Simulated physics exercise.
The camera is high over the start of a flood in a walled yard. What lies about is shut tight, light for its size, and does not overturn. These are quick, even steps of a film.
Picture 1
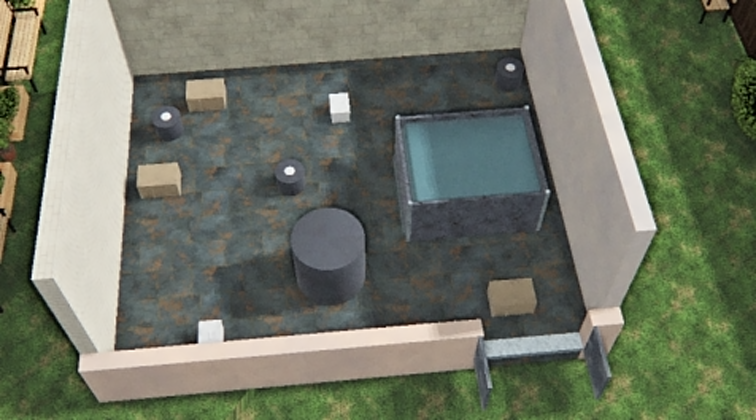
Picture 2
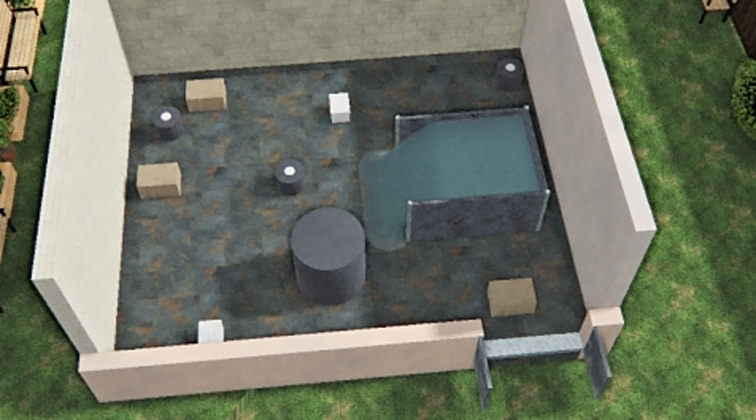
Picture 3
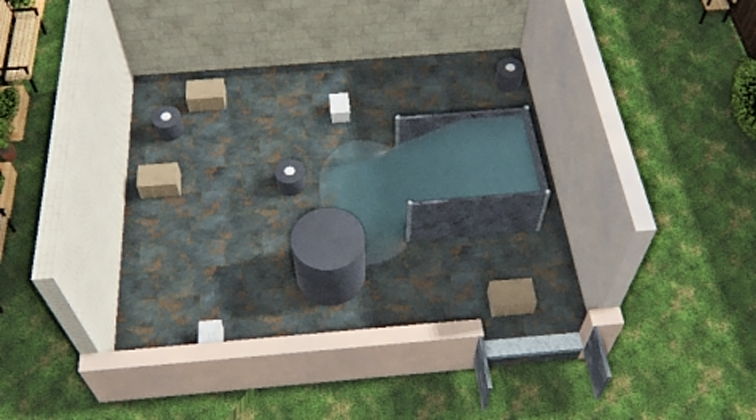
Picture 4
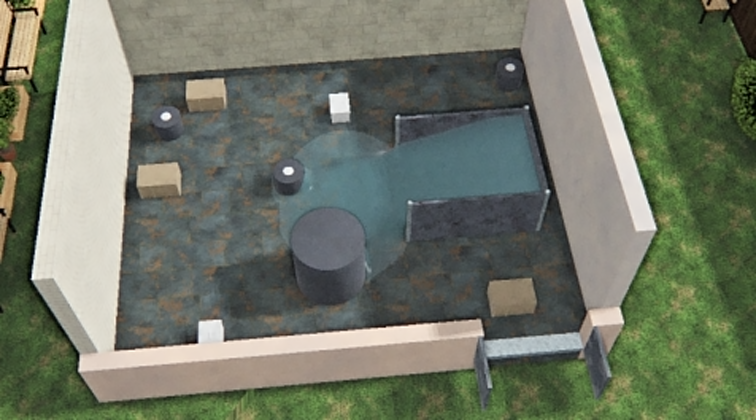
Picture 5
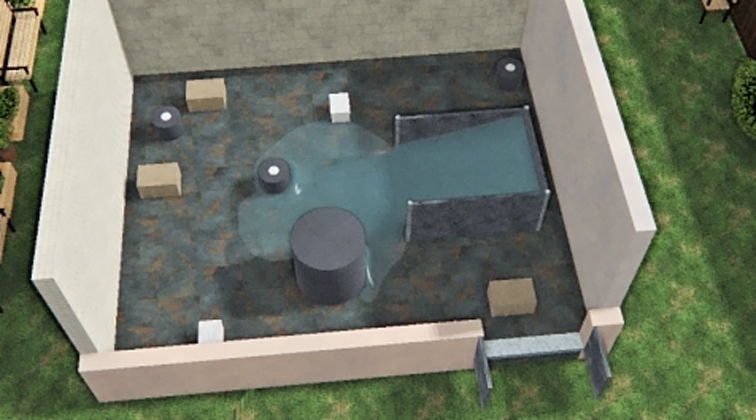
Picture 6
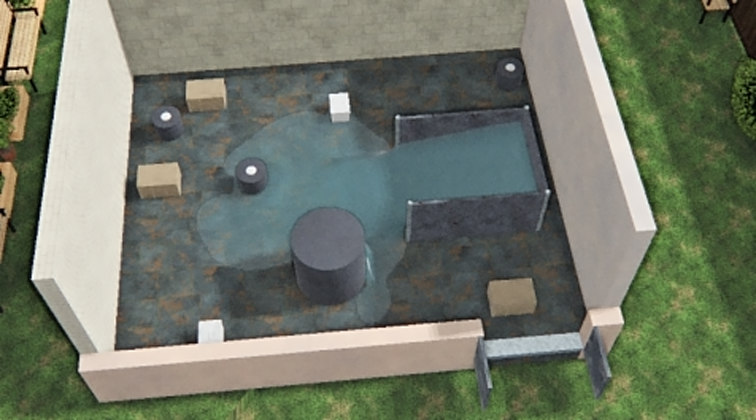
At the start, water fills a rectangular tank in a walled yard scattered with boxes and dark round tubs. Water then pours out of the tank's left side and spreads across the floor around a large cylinder, and a small tub slides a short way left while the other objects stay put.
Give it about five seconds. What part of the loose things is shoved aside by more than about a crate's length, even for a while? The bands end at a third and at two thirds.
That comes to two thirds or above.
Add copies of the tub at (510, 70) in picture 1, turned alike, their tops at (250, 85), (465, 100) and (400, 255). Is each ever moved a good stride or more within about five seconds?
In turn: Moved that far, short of that, less than that.
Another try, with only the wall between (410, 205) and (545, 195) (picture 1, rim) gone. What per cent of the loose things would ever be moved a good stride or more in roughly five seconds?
About 40 per cent.
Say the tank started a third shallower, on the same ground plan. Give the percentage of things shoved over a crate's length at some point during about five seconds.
Close to 60 %.
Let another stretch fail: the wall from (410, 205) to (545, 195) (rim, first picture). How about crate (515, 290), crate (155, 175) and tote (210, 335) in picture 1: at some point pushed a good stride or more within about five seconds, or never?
In turn: Pushed that far, yes, shifted that much.
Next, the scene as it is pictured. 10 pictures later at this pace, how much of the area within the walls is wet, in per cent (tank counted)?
Close to 65 %.
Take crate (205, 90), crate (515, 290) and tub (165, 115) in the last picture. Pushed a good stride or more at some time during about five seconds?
In turn: Shifted that much, not that far, yes.
A moment on, 1 of 8 are well off their spots; 0 afloat.
Next, 3 of 8 are well off their spots; 4 afloat.
Later, 3 of 8 are well off their spots; 5 afloat.
In the end, 6 of 8 are well off their spots, and 6 have been at some point; 4 afloat.
